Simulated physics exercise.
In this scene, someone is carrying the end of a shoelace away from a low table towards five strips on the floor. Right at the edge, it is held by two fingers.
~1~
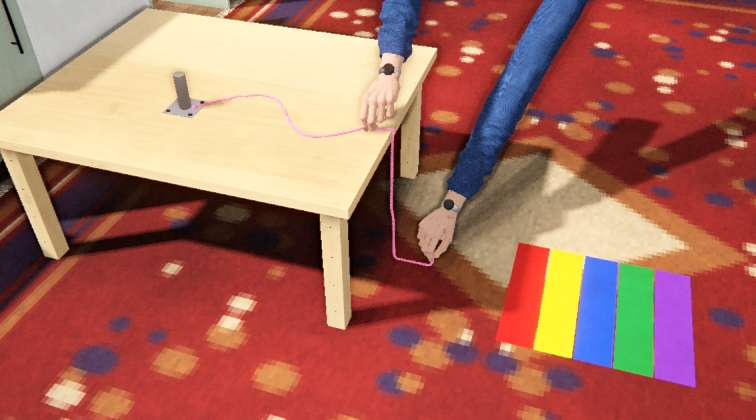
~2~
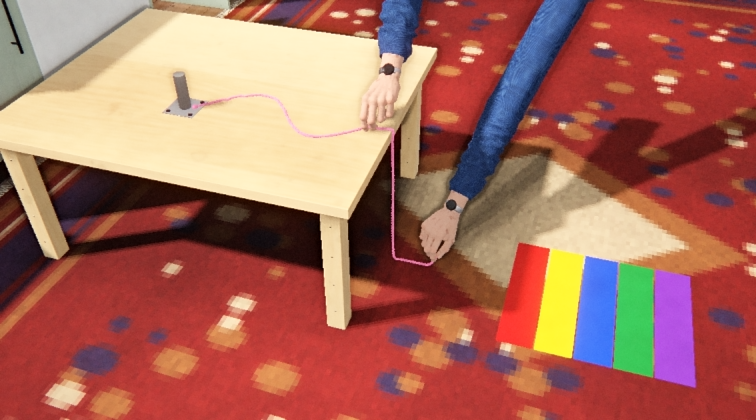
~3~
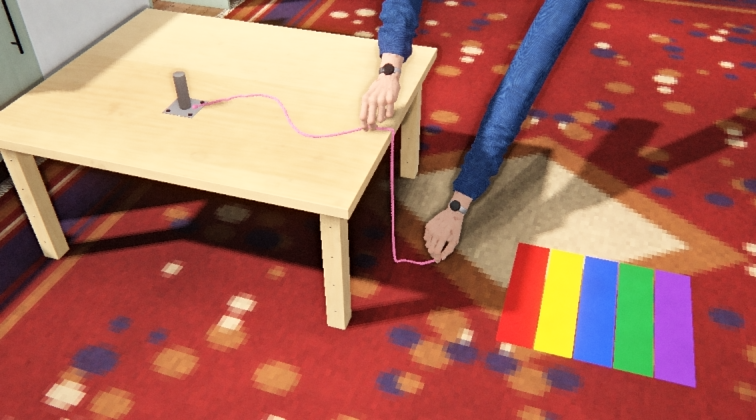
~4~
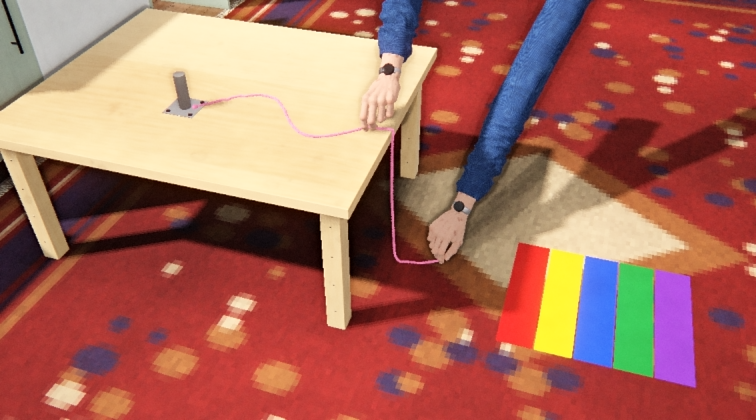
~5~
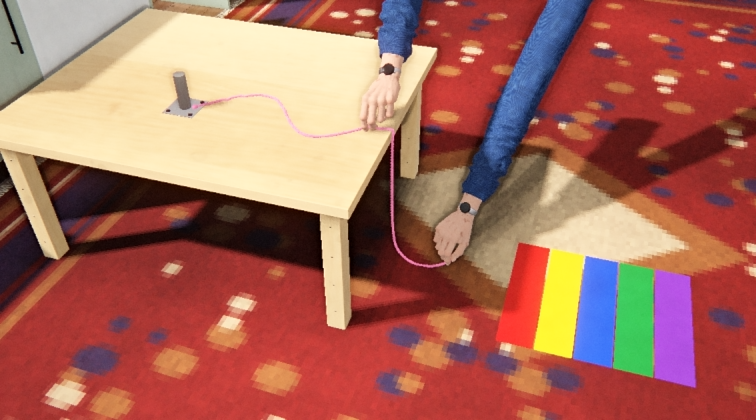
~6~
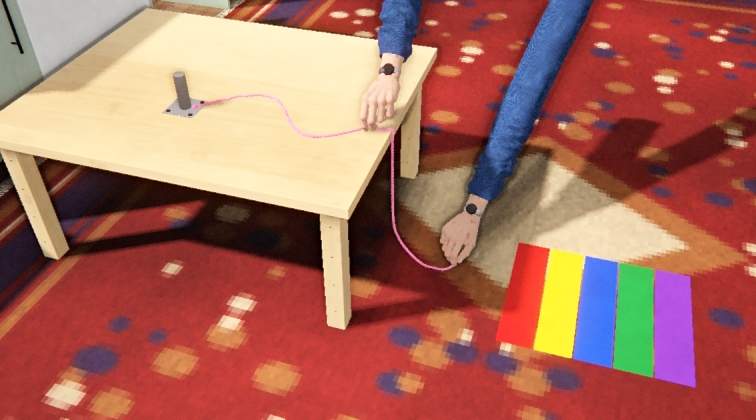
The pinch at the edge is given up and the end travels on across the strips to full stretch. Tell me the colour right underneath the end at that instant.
Right underneath is blue.
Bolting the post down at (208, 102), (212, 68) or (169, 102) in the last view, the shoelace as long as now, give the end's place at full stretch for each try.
One per try, in order: (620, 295), (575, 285), (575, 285).
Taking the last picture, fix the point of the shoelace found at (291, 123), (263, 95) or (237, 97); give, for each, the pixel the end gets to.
Taking them in turn, I'd expect around (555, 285), (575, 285) and finally (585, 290).
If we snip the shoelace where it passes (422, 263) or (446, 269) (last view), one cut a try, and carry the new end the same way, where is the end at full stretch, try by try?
The first cut gives (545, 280) and the second gives (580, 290).
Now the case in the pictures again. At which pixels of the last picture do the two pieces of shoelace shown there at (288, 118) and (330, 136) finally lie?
Roughly (318, 124) for the first and (380, 131) for the second.
A little later, end near (535, 278); over red.
Next, end near (575, 287); over yellow.
When it is tight, end near (600, 292); over blue. Over blue.
